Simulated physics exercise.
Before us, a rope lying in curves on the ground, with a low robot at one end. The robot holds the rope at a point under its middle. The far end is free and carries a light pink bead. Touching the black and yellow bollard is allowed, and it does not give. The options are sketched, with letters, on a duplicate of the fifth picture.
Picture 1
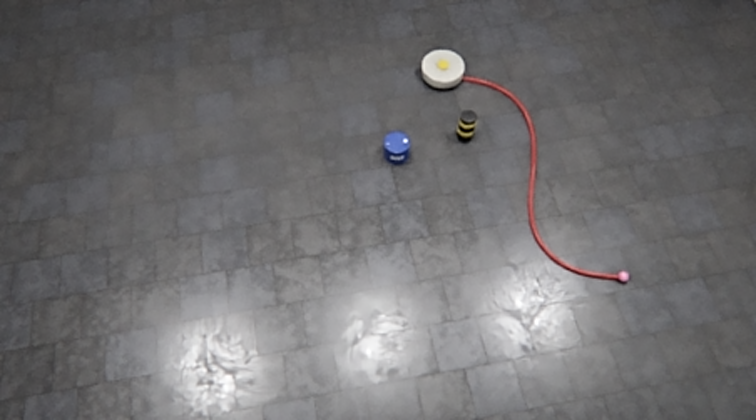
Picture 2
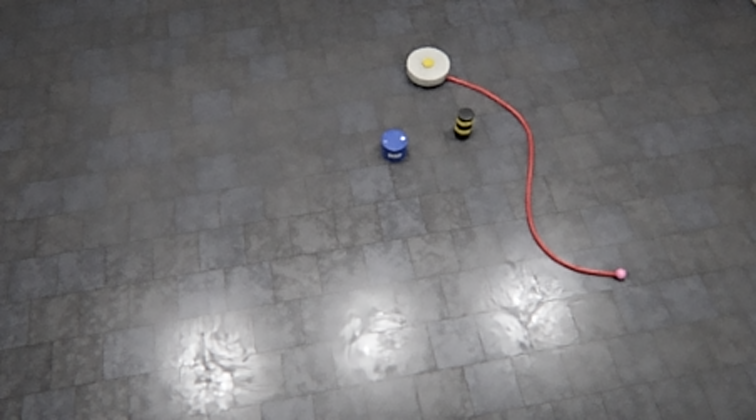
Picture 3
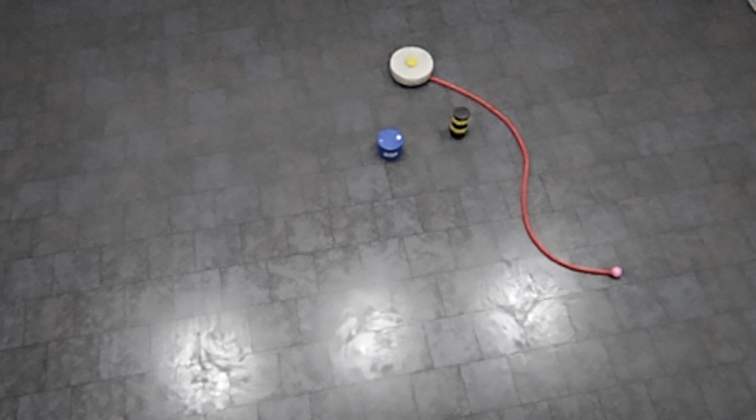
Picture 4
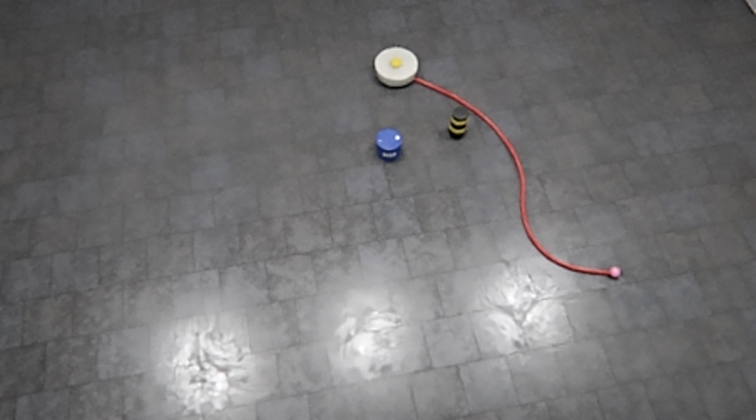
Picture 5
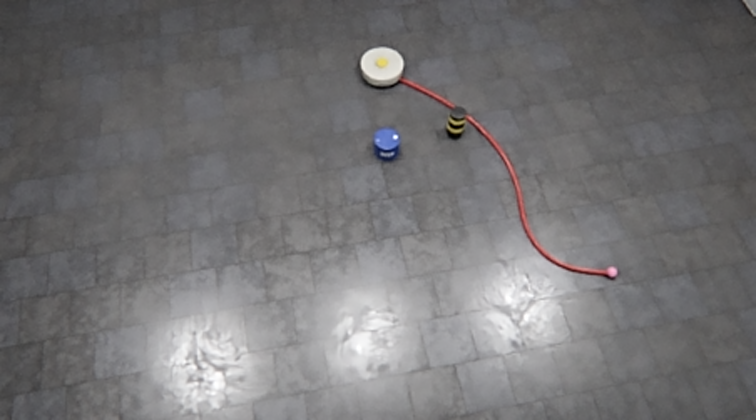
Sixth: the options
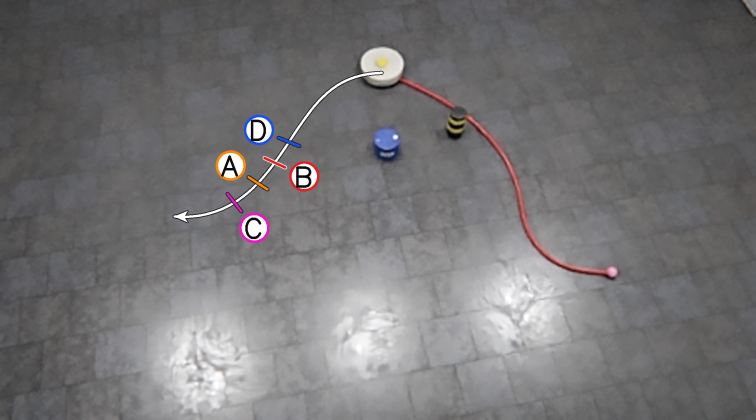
On a grey tiled floor, a round white robot with a yellow centre holds one end of a curving red rope, near a blue pot and a black and yellow bollard. The robot moves steadily left, drawing the rope close against the bollard, while the pink-beaded far end shifts only slightly.
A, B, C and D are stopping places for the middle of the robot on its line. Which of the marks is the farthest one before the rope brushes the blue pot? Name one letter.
Stop at B.
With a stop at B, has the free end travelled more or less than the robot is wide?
By then, more.
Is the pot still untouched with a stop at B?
Yes.
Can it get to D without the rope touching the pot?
Yes.
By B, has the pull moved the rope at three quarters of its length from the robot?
By then, yes.
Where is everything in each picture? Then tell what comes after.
Robot (443, 70); free end (624, 277); blue pot (397, 148), in the first picture.
Robot (428, 68); free end (621, 274), in the second picture.
Robot (411, 67); bollard (460, 123), in the third picture.
Robot (396, 68); blue pot (389, 145), in the fourth picture.
Robot (382, 68); free end (612, 272); blue pot (387, 145); bollard (456, 123), in the fifth picture.
On the marked copy, A at (258, 183); B at (275, 163); C at (234, 203); D at (289, 142); the route from (382, 73) via (288, 143) to (174, 217).
Following B. Soon after the start, robot (333, 83), middle of the rope (478, 149), free end (598, 270).
Later, robot (299, 121), middle of the rope (465, 132), free end (576, 255).
In the end, robot (274, 158), middle of the rope (441, 127), free end (554, 233); only the bollard has been touched, if anything.
As for the rest, A brings the rope against the pot; C brings the rope against the pot; D is safe but short.
